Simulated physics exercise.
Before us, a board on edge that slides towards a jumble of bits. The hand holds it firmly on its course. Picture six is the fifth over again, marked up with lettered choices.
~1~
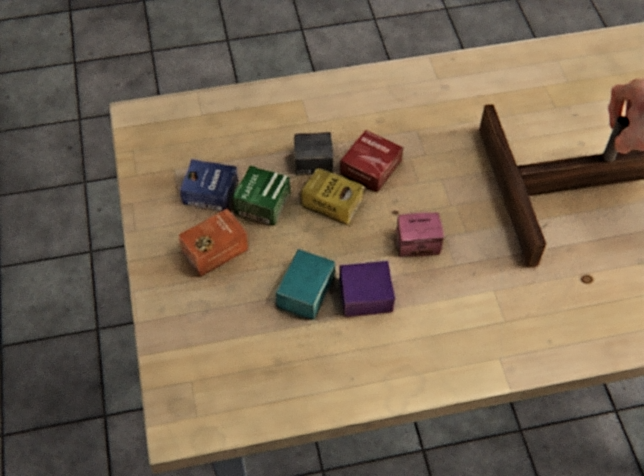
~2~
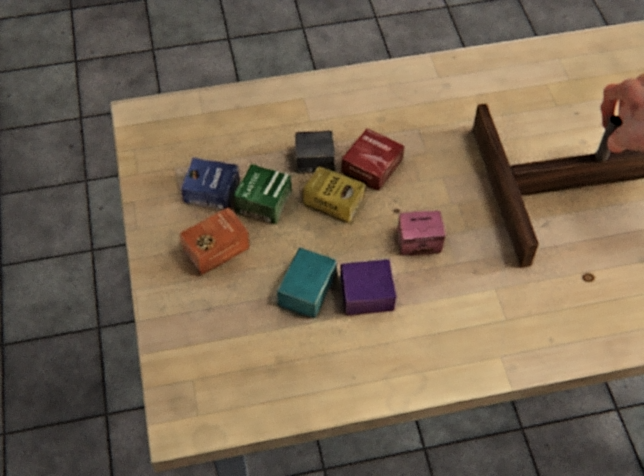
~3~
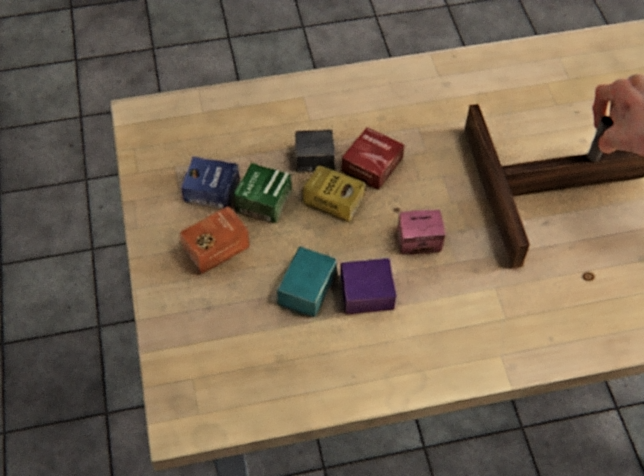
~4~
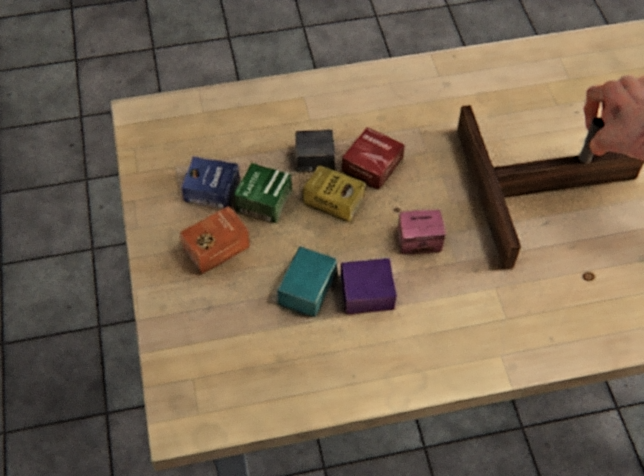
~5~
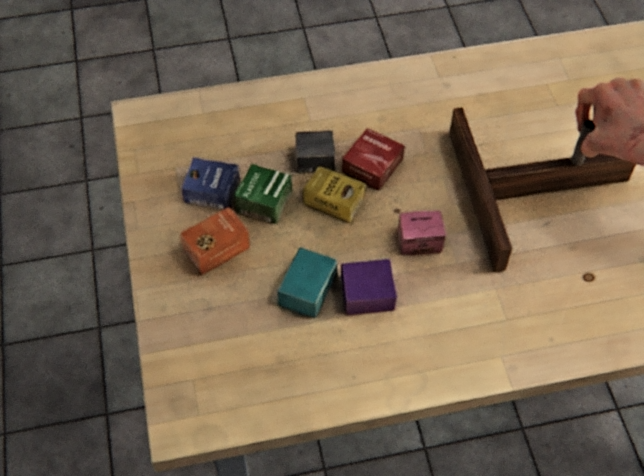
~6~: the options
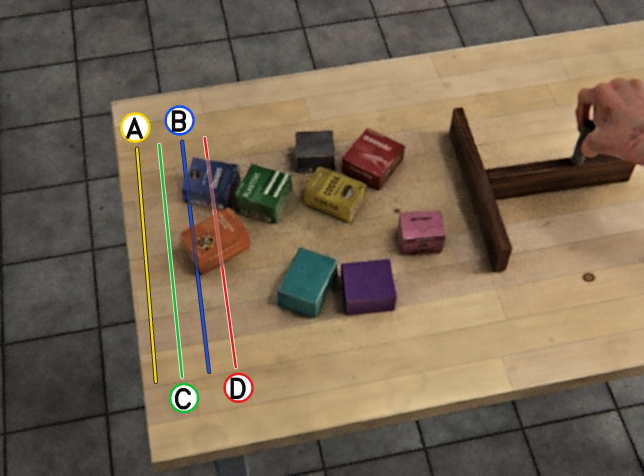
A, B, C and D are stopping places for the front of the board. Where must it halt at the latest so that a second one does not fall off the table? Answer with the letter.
Stop at D.
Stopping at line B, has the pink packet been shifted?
Yes.
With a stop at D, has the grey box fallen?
No.
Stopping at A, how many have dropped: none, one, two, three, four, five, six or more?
In all, six or more.
On the marked copy, A at (146, 256); B at (194, 247); C at (170, 251); D at (219, 243).
Taking D. A third of the way, board (389, 190); grey box (302, 150); red box (338, 169).
Two thirds of the way, board (293, 206); blue packet (163, 188); orange packet (202, 242).
When it is over, board (221, 218); blue packet over the edge; orange packet (132, 247); one fallen.
As for the rest, A drops eight; B drops four; C drops four.
